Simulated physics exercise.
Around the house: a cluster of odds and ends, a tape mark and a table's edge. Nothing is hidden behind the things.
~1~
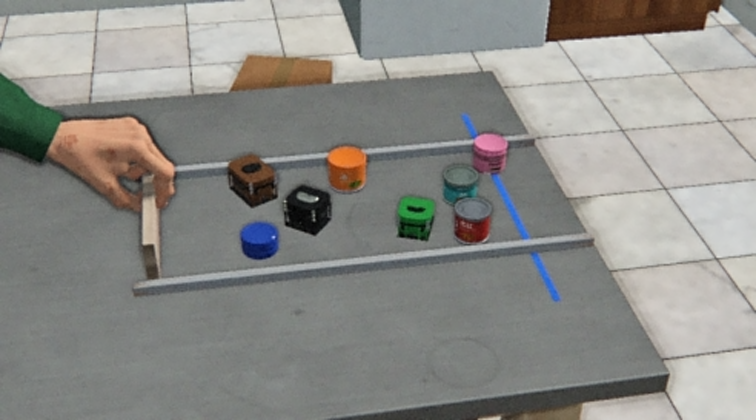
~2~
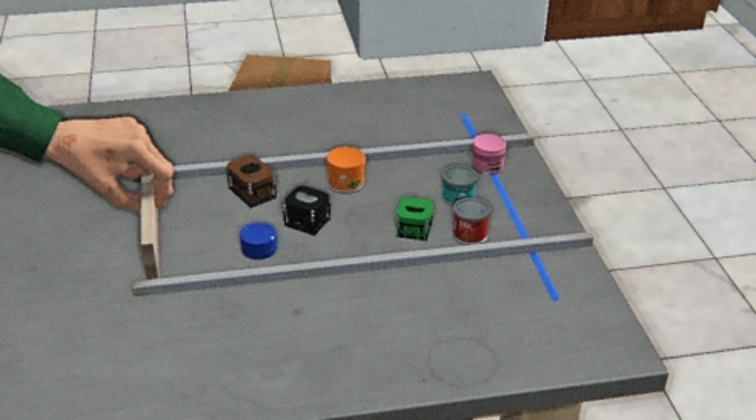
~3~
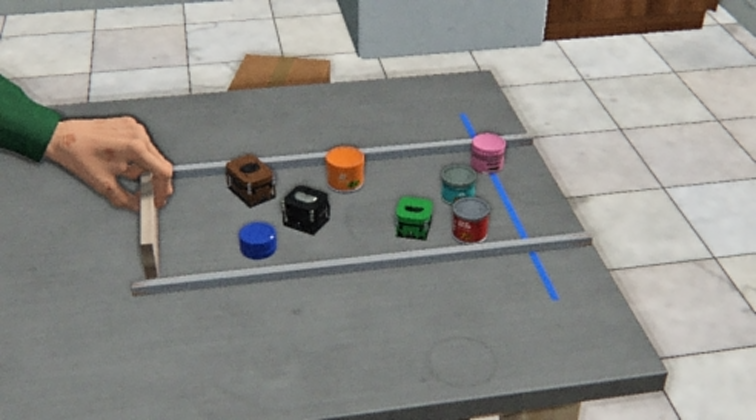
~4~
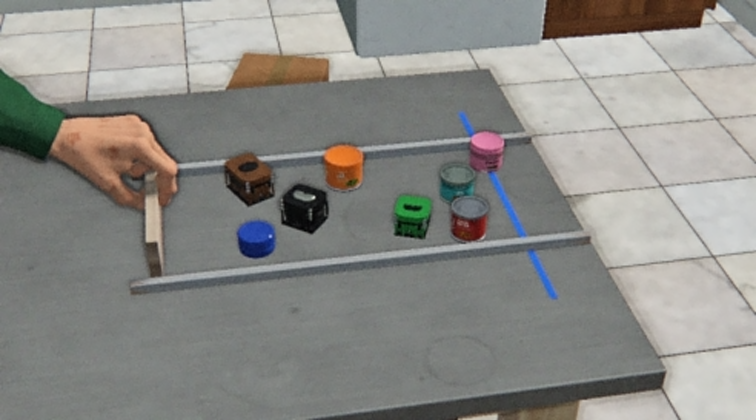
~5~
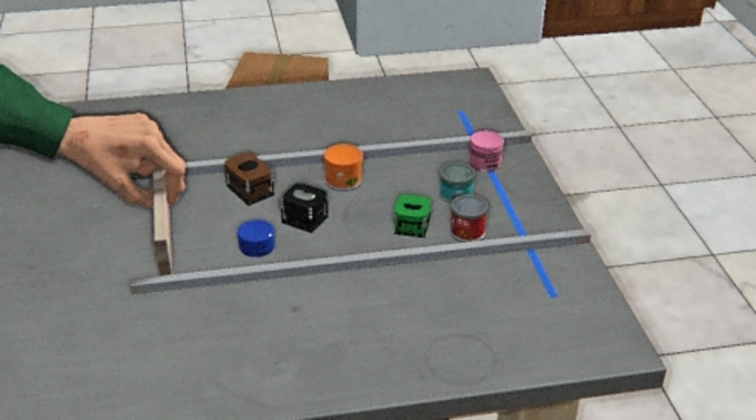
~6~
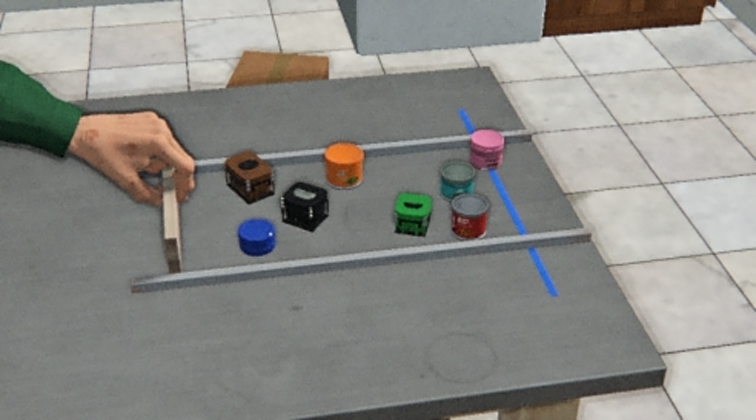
A hand holding a wooden board stays still, then slides it slightly right between two rails toward unmoving tubs and cases.
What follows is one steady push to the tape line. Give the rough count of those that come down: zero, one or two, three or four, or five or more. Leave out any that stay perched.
In the end the number that fall off is one or two.
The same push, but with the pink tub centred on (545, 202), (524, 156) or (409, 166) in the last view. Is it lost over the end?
The pink tub comes down; is lost; drops off.
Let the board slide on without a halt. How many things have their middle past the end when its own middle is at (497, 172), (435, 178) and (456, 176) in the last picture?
It would be 1, 0 and 0.
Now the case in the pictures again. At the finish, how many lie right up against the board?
That makes 3.
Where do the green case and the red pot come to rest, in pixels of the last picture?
About (550, 195), and the other about (570, 214).
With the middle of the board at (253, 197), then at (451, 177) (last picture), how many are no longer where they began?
By then 2, and 8.
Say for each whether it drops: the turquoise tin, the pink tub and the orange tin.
The turquoise tin remains up; the pink tub is lost; the orange tin stays on.
Soon after, none off yet; pink tub at rest near (487, 150); turquoise tin at rest near (457, 182); red pot at rest near (469, 218).
After that, none off yet; pink tub displaced about its own width near (517, 146); turquoise tin displaced about its own width near (500, 177); red pot displaced about its own width near (518, 220).
In the end, the number that fall off is one or two; gone, pink tub.
